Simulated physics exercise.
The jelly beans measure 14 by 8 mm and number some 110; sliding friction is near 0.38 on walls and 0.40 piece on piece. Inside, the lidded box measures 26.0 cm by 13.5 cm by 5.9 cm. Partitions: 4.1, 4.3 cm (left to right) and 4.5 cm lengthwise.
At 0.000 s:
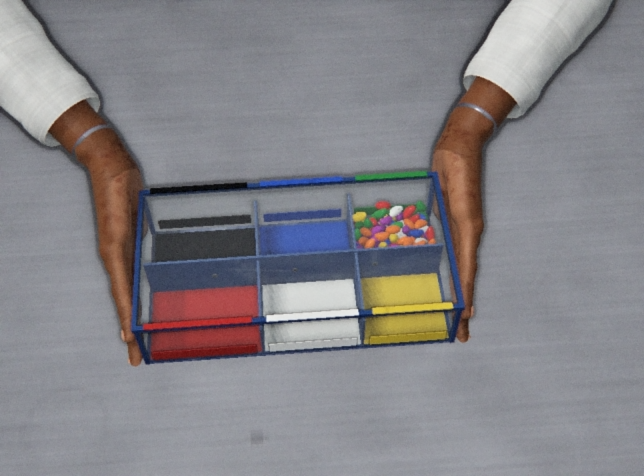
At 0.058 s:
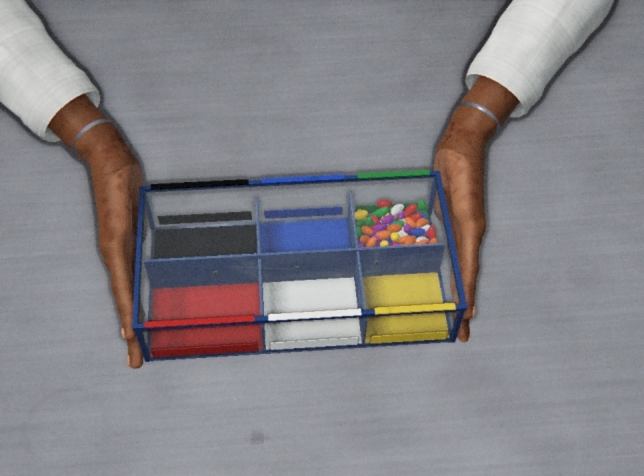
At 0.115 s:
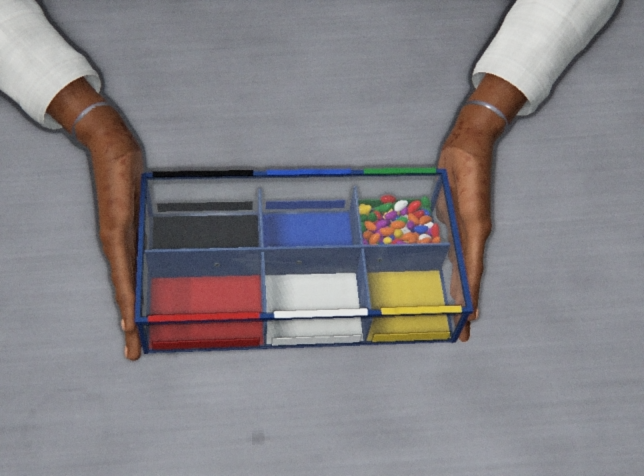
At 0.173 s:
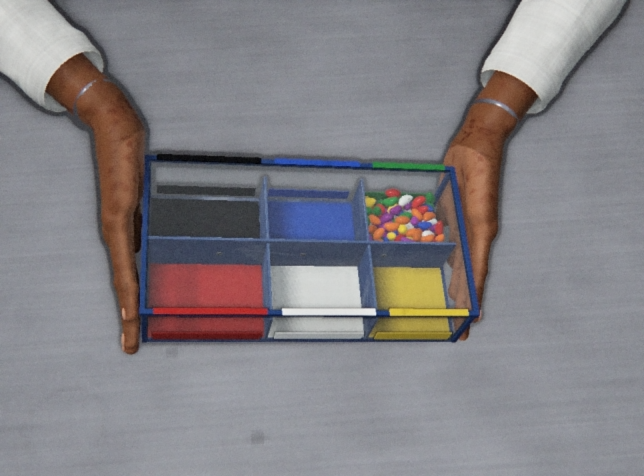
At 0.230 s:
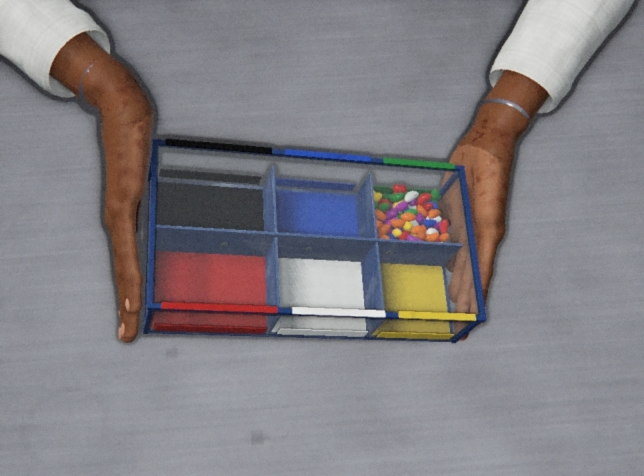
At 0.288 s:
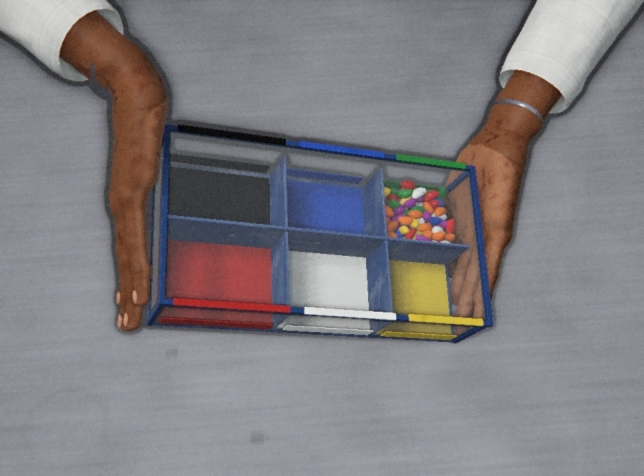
The clip shows two hands holding a clear, blue-edged box with six colored compartments, jelly beans filling the one at back right, over a gray surface; the hands then gradually tilt the box, its right side dipping lower.
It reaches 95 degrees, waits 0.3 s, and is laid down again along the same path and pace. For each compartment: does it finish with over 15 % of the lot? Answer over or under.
Red compartment: Under; blue compartment: Under; green compartment: Over; yellow compartment: Under; white compartment: Under; black compartment: Under.
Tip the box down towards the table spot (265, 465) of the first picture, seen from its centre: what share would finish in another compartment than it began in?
Some 15 per cent.
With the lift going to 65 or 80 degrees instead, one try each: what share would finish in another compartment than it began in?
Some 0 and 10 per cent.
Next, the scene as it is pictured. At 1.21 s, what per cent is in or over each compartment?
Red 0; blue 0; green 95; yellow 5; white 0; black 0.
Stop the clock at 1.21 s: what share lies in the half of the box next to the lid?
Some 40 per cent.
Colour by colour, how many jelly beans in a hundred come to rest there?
Red 0; blue 0; green 95; yellow 5; white 0; black 0.
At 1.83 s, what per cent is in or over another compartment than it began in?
Roughly 5 per cent.
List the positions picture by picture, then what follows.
The first picture shows box tilt 0 degrees, front corners at (137, 327) and (459, 305); green 100 %.
The second picture shows box tilt 1 degrees, front corners at (138, 325) and (461, 306).
The third picture shows box tilt 6 degrees, front corners at (141, 319) and (467, 308), lowest corner right front.
The fourth picture shows box tilt 12 degrees, front corners at (145, 310) and (473, 312), lowest corner right front.
The fifth picture shows box tilt 18 degrees, front corners at (153, 304) and (480, 317), lowest corner right front.
The sixth picture shows box tilt 24 degrees, front corners at (164, 300) and (487, 322), lowest corner right front; green 100 %. Its pace works out near 105 degrees a second.
After 1.21 s, tilt 95 degrees; green 95 %, yellow 5 %.
After 1.83 s, tilt 48 degrees; green 95 %, yellow 5 %.
After 2.50 s, tilt 0 degrees; green 95 %, yellow 5 %.
In the end, at 2.9 s, red 0 %, blue 0 %, green 95 %, yellow 5 %, white 0 %, black 0 %.
